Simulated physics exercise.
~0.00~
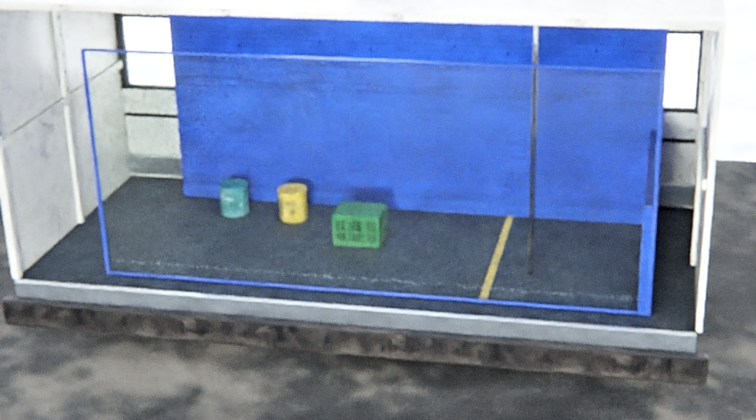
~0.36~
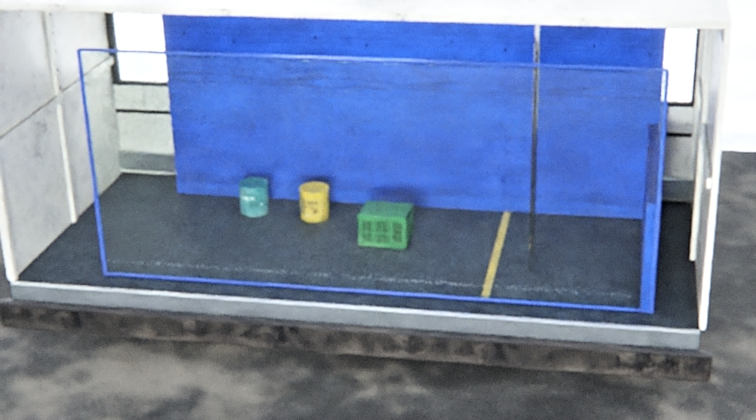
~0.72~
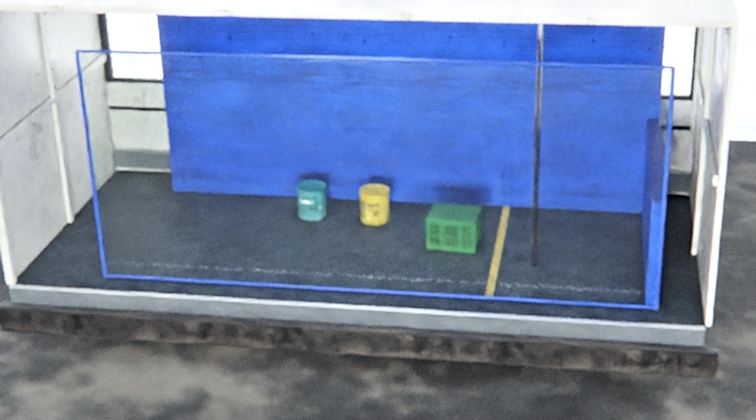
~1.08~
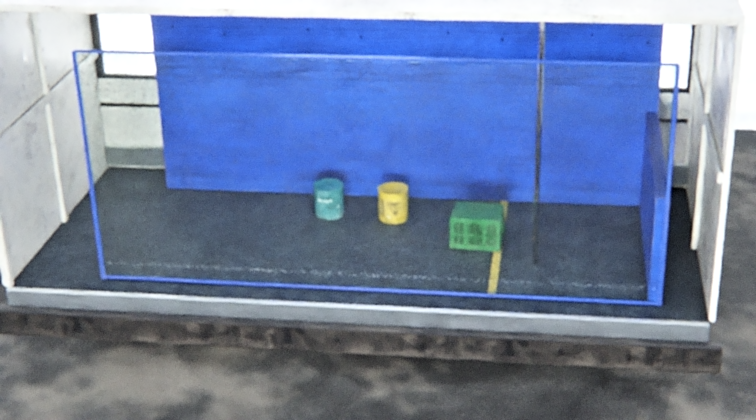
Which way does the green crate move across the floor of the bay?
The green crate moves to the right, towards the yellow line.
